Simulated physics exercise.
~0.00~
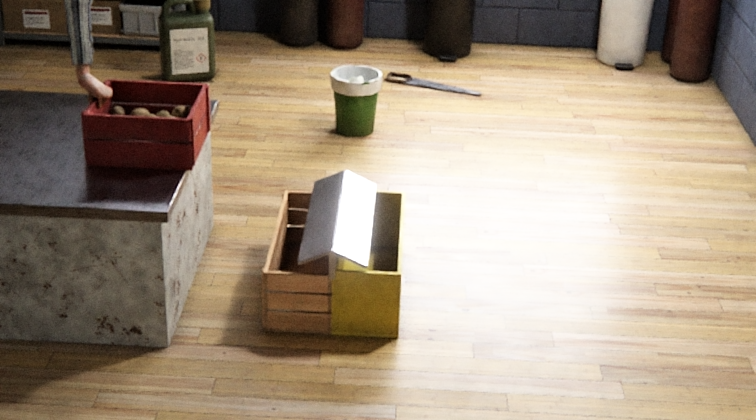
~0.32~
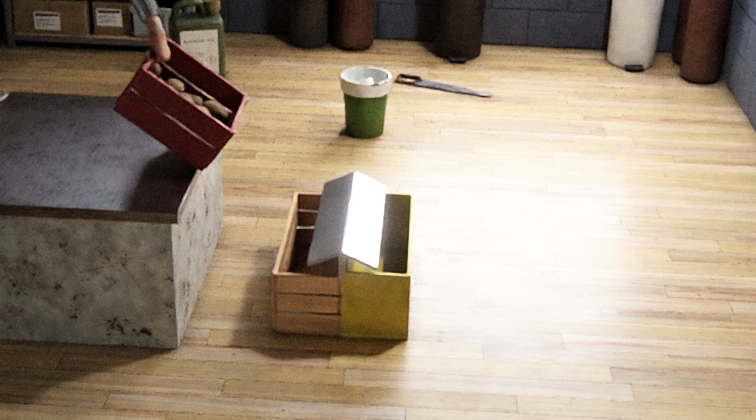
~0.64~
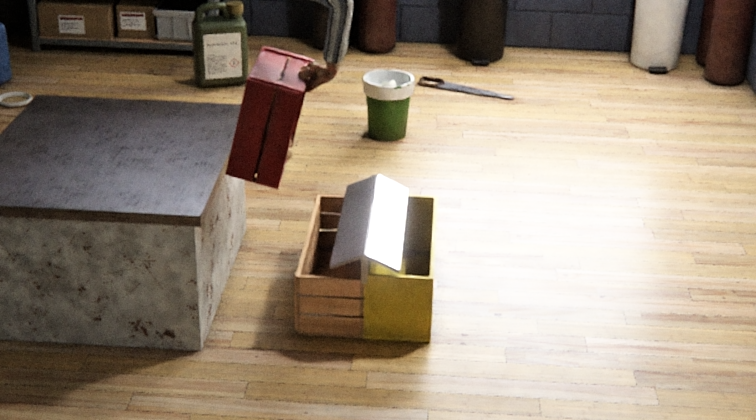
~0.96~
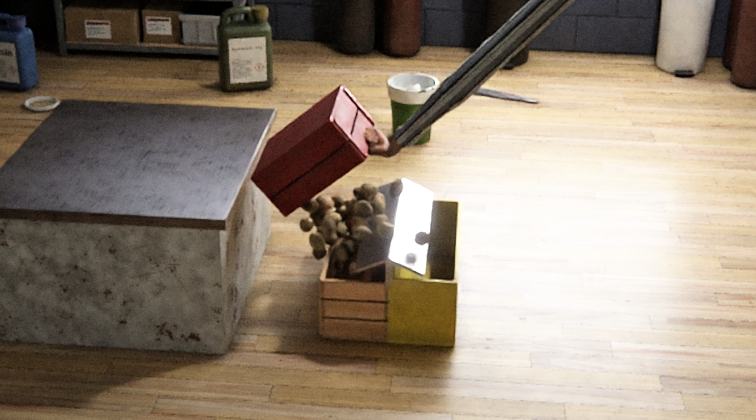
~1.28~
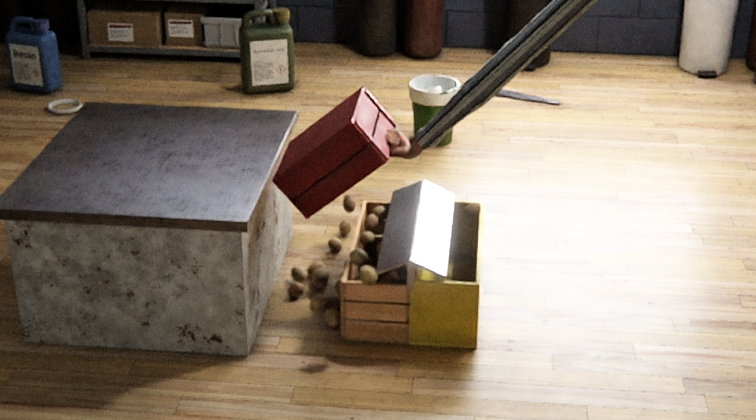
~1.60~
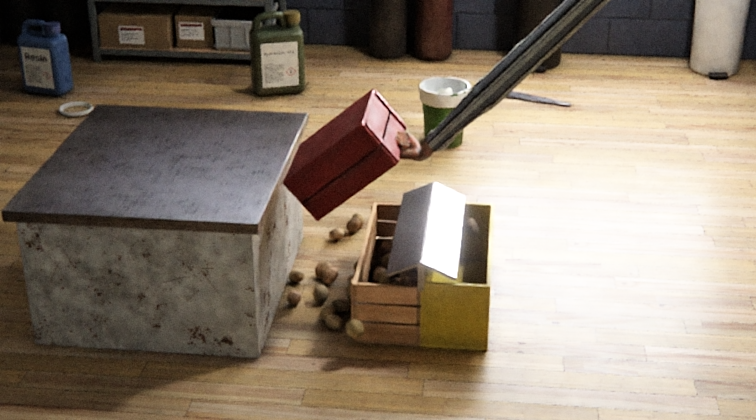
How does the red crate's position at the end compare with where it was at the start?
At the start the red crate sat upright on the right end of the bench. By the end it was held tipped over in the air, off to the right of the bench and above the gap before the wooden trough.
